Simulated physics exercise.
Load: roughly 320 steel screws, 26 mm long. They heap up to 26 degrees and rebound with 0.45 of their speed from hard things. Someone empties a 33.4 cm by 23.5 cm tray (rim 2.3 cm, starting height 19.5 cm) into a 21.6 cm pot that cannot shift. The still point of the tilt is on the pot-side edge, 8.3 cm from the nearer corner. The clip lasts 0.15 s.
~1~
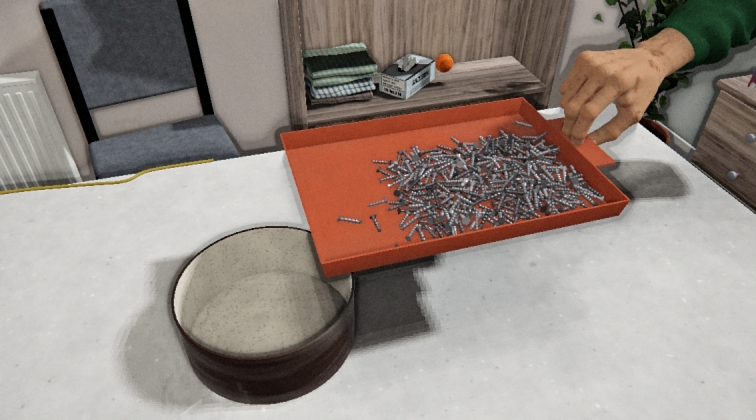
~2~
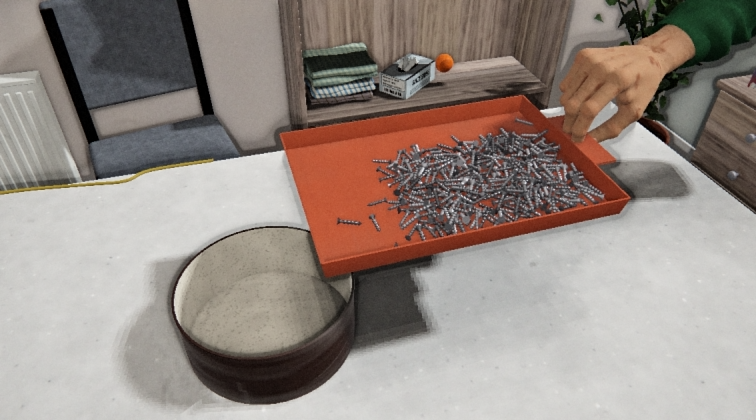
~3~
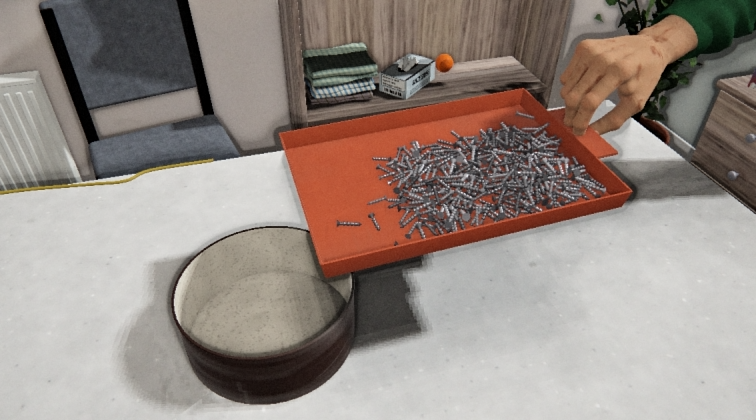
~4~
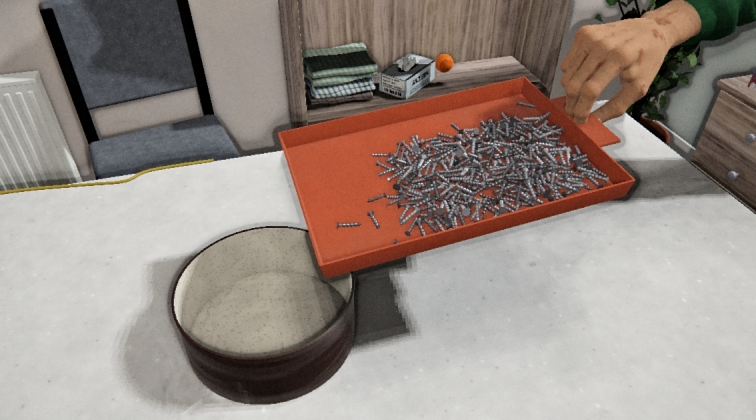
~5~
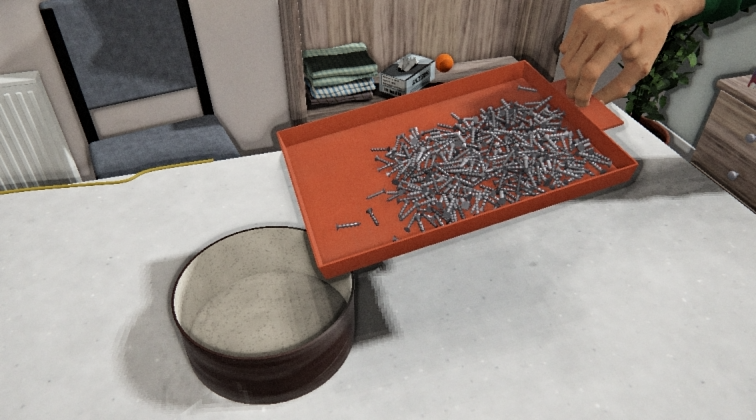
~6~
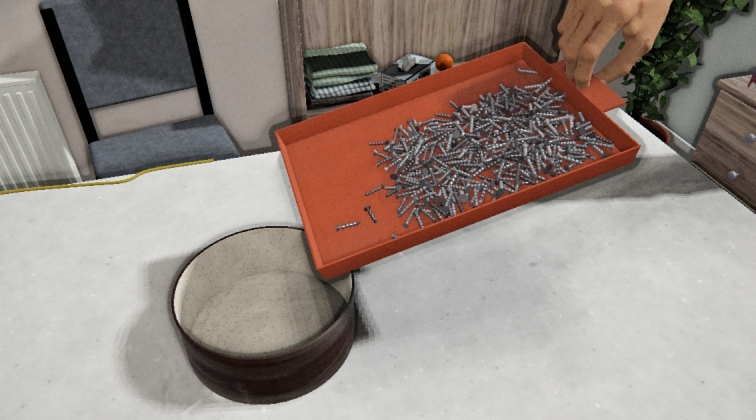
The footage shows a hand gradually raising the right side of a shallow orange-red tray of small metal screws, tilting it toward a round, dark-sided pot on a white table, while the screws stay mostly in place.
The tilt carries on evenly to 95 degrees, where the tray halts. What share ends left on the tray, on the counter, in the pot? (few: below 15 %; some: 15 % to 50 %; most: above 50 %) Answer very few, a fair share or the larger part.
Tray: Very few, counter: A fair share, pot: The larger part.
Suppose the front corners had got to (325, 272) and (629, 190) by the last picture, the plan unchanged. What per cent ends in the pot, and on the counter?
Pot 10, counter 90.
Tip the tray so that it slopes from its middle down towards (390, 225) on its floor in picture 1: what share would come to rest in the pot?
About 20 per cent.
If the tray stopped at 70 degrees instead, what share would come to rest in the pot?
In that case some 50 per cent.
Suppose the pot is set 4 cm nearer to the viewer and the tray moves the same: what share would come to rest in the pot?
It would be near 85 per cent.
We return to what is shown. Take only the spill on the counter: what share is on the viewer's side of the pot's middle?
Some 100 per cent.
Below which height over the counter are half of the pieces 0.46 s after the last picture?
Some 22 cm.
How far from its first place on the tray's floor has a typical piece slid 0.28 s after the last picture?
Some 4 cm.
Then, 0.28 s after the last picture, tilt 55 degrees; the tray holds 100 %, the pot 0 %.
Then, 0.46 s after the last picture, tilt 81 degrees; the tray holds 85 %, the pot 0 %.
Then, 0.76 s after the last picture, tilt 95 degrees; the tray holds 0 %, the pot 65 %.
In the end, tray 0 %, counter 30 %, pot 65 %.
